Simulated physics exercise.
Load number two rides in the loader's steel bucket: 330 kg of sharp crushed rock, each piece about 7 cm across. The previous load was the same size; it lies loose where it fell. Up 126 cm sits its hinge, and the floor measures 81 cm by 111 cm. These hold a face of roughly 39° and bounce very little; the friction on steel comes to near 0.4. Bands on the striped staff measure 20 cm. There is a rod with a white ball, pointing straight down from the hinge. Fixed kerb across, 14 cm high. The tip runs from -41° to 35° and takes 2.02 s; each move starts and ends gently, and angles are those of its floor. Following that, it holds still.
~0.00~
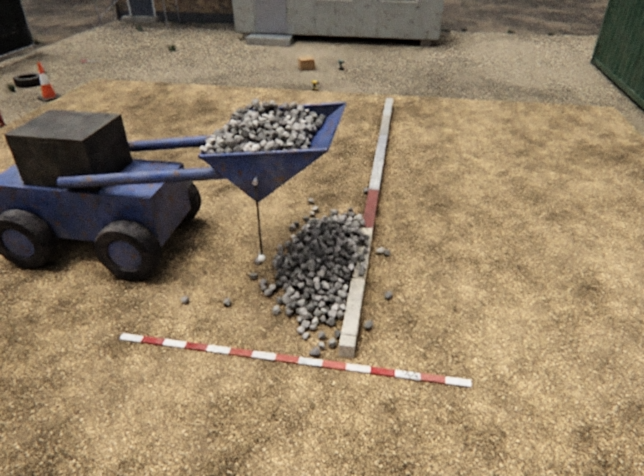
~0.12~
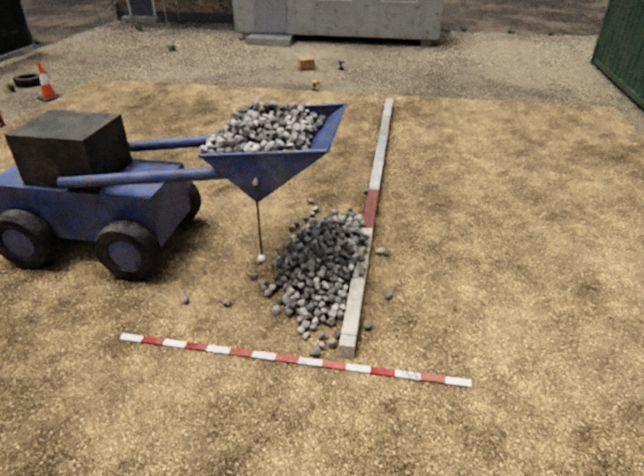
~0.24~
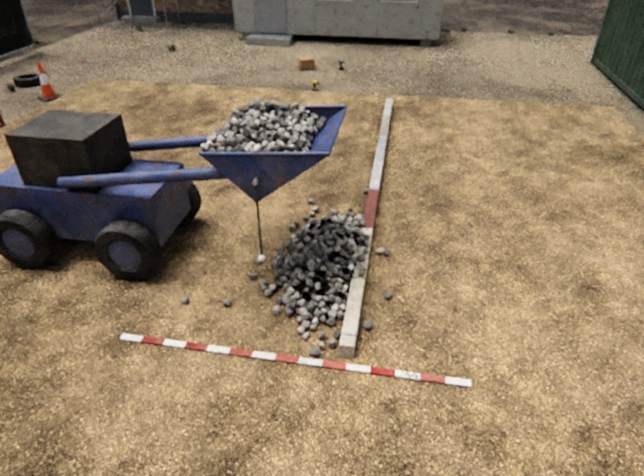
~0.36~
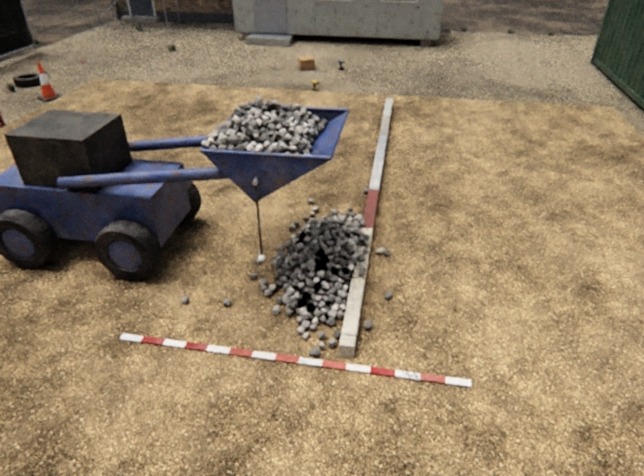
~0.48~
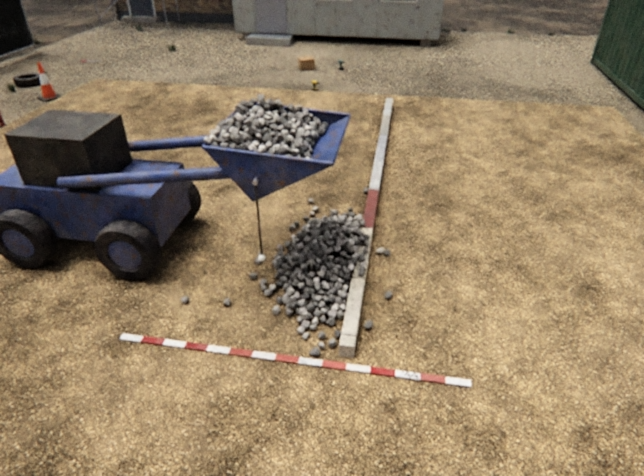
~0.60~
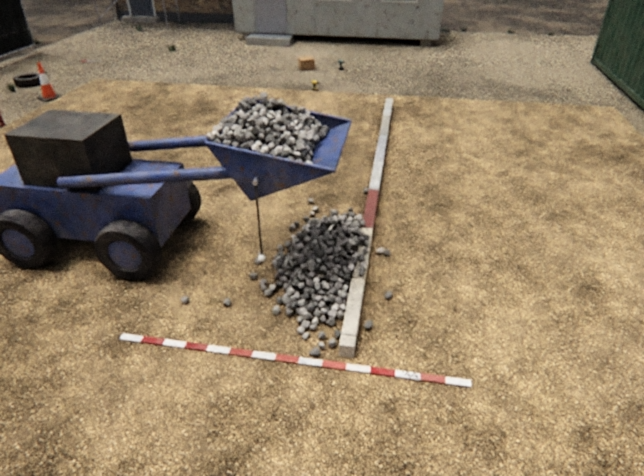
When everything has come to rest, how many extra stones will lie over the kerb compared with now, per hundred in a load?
About 61 per hundred.
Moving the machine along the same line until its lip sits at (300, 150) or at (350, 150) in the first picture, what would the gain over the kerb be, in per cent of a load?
Around 15 percent, then around 85 percent.
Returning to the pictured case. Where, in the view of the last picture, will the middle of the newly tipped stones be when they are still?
I'd put their centre close to (376, 259).
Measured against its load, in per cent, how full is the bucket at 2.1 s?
Around 45 in a hundred.
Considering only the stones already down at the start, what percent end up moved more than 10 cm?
0 per cent.
After 1.5 s the floor is at 23°; in per cent of one load, 99 in the bucket, 101 on this side of the kerb, 1 over the kerb; the foremost stones are at (373, 268).
After 2.1 s the floor is at 35°; in per cent of one load, 43 in the bucket, 150 on this side of the kerb, 7 over the kerb; the foremost stones are at (400, 276).
After 2.5 s the floor is at 35°; in per cent of one load, 14 in the bucket, 154 on this side of the kerb, 33 over the kerb; the foremost stones are at (438, 286).
After 5.1 s the floor is at 35°; in per cent of one load, 0 in the bucket, 138 on this side of the kerb, 62 over the kerb; the foremost stones are at (468, 267). Net gain over the kerb, 61.
